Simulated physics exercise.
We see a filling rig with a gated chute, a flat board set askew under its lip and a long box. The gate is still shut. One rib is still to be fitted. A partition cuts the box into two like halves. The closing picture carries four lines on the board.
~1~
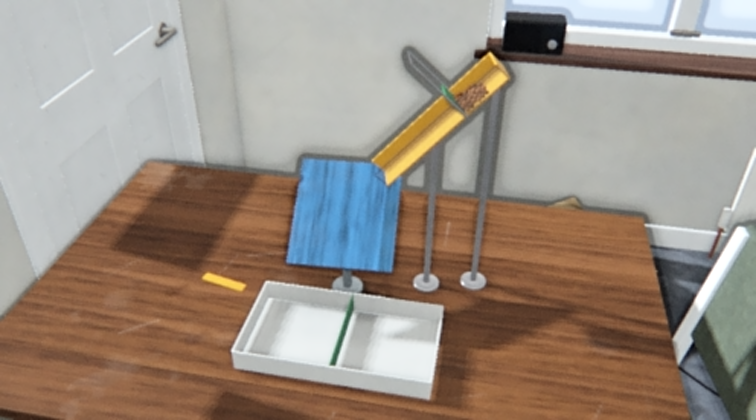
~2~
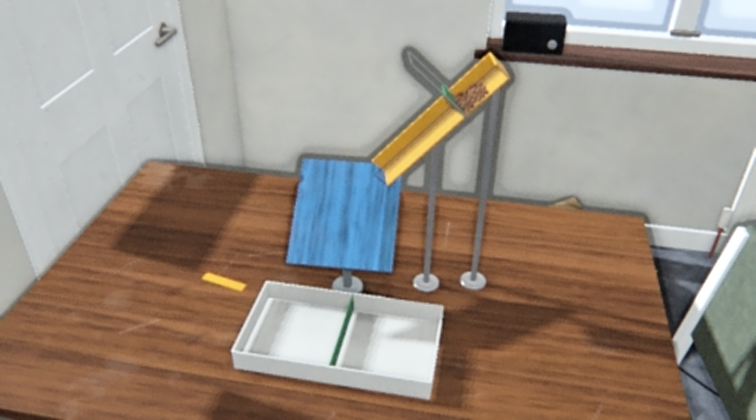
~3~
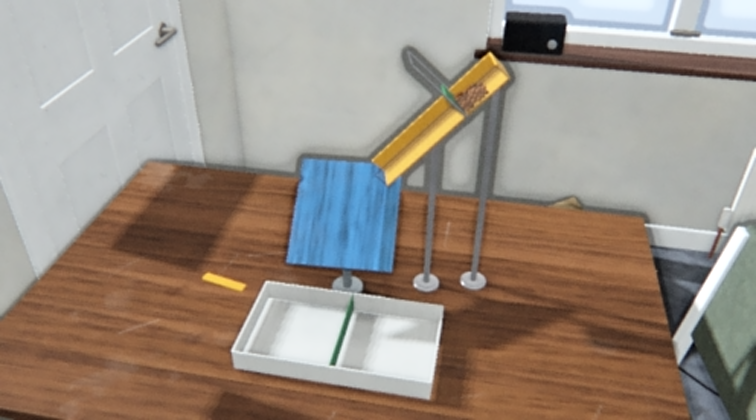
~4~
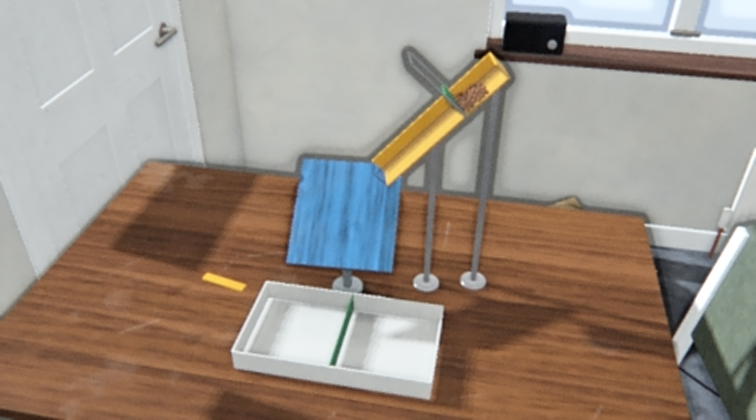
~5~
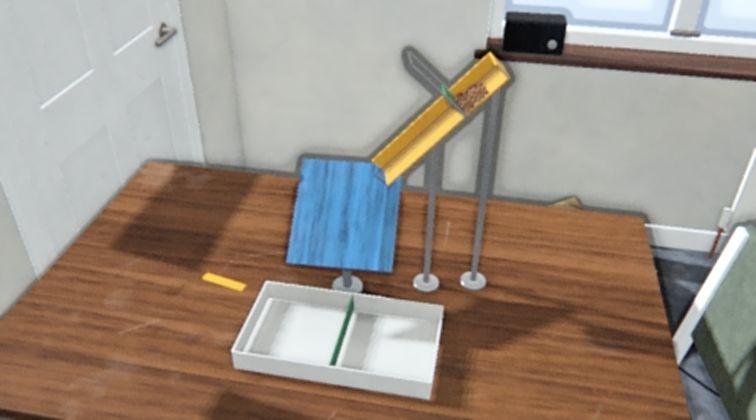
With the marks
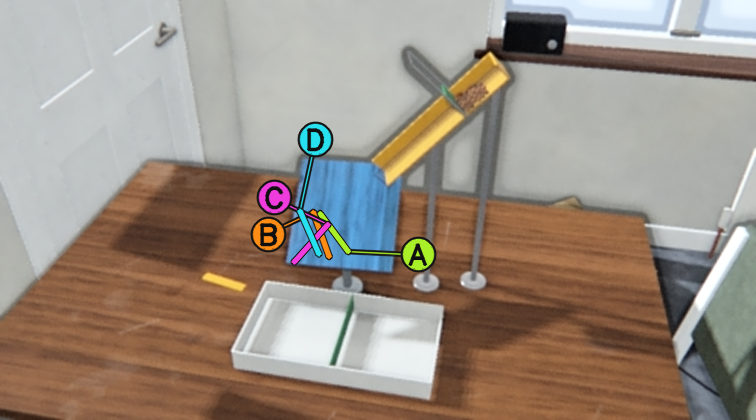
The clip opens on a wooden table holding a yellow chute on grey stands, with small brown pieces behind its green gate, a tilted blue board below its lip, and a white box split by a green divider. Nothing visibly moves from start to end, and the gate stays shut.
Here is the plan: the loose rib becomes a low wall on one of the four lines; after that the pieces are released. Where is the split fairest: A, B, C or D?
Choose B.
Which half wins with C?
Left.
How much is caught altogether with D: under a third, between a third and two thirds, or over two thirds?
It is over two thirds.
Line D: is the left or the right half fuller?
Left.
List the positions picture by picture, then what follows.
Load behind the gate at (470, 95), cereal balls; lip of the chute at (387, 179), sloping fairly steeply, in the first frame.
Middle of the board at (346, 213), tilted fairly steeply; middle of its low edge at (339, 267); of its high edge at (353, 162), in the second frame.
Front corners of the box at (232, 351) and (430, 382); front end of its middle wall at (329, 366); gate still shut at (447, 93), in the third frame.
Middle of the load at (470, 95); lip at (387, 179), in the fourth frame.
Middle of the load at (470, 95); lip at (387, 179), in the fifth frame.
On the marked copy, line A from (320, 213) to (348, 251); line B from (313, 212) to (329, 256); line C from (327, 224) to (294, 261); line D from (300, 211) to (318, 253).
With A, of what is caught, about a quarter in the left half, most in the right.
With B, of what is caught, about a third in the left half, about two thirds in the right.
With C, of what is caught, all in the left half, none in the right.
With D, of what is caught, most in the left half, about a quarter in the right.
